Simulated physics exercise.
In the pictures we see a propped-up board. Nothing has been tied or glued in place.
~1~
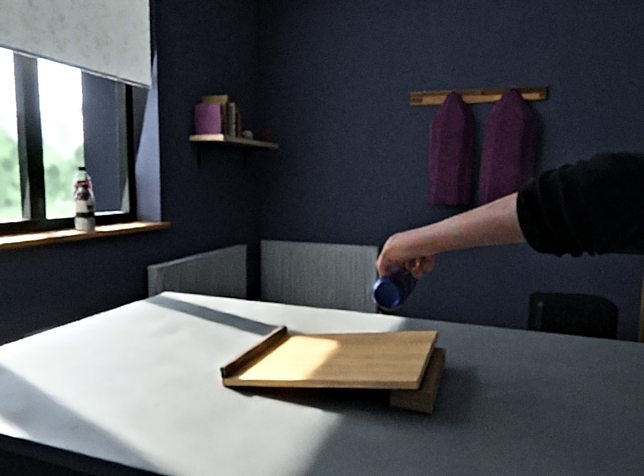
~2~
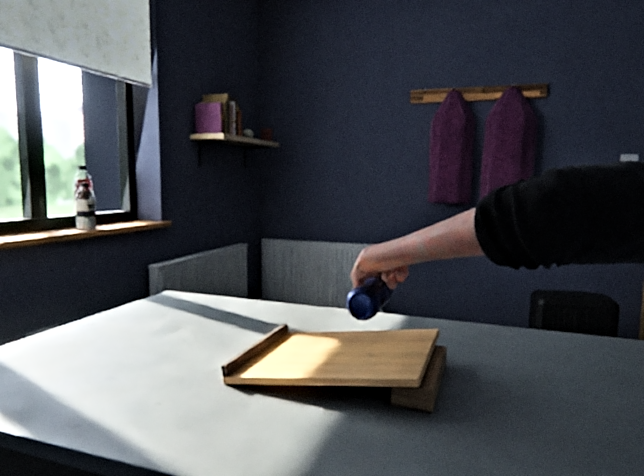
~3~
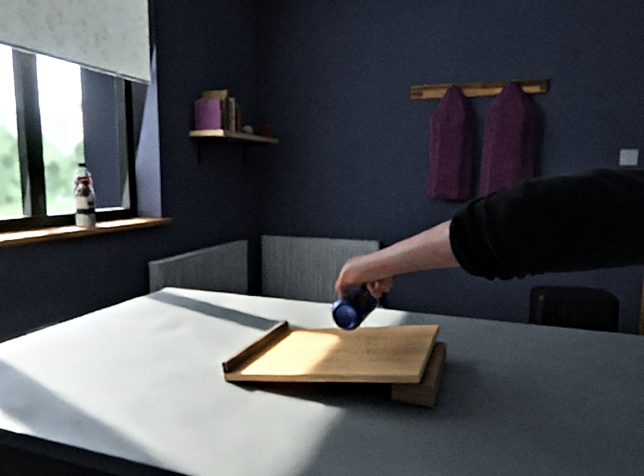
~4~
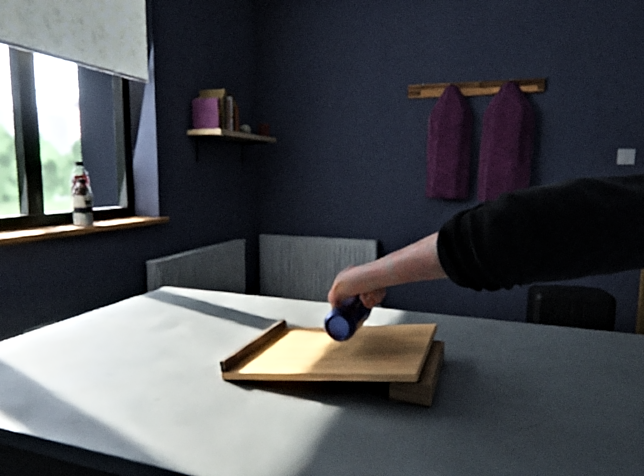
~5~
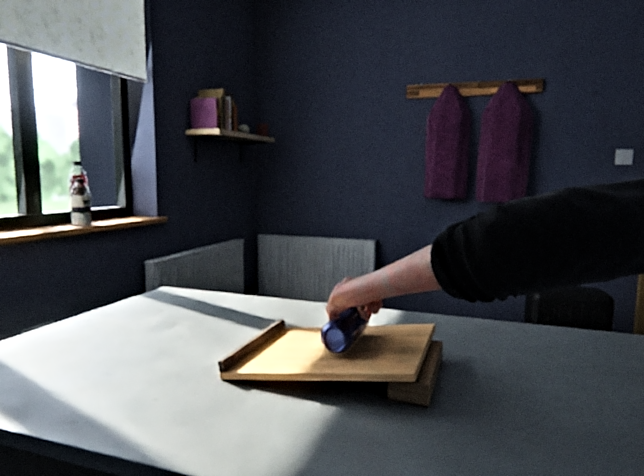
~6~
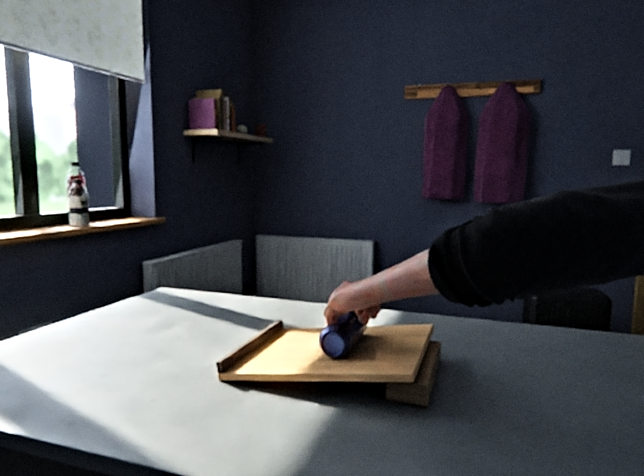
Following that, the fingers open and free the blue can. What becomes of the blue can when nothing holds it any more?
Moving downslope.
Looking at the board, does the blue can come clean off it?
Still on top.
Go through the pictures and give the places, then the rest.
Coming down; blue can (396, 286), in the first frame.
Coming down; blue can (371, 296), in the second frame.
Coming down; blue can (357, 306), in the third frame.
Coming down; blue can (349, 316), in the fourth frame.
Coming down; blue can (346, 327), in the fifth frame.
In place under the hand; blue can (344, 331), in the sixth frame.
Then, 0.40 s later than the last frame, blue can moved about its own width near (324, 332).
Then, 0.60 s later than the last frame, blue can moved well along near (293, 333).
Then, 0.70 s later than the last frame, blue can moved well along near (273, 333).
When it is over, moved from the start, blue can. End places, in pixels of the last picture, blue can near (267, 333). The blue can slides or rolls down.
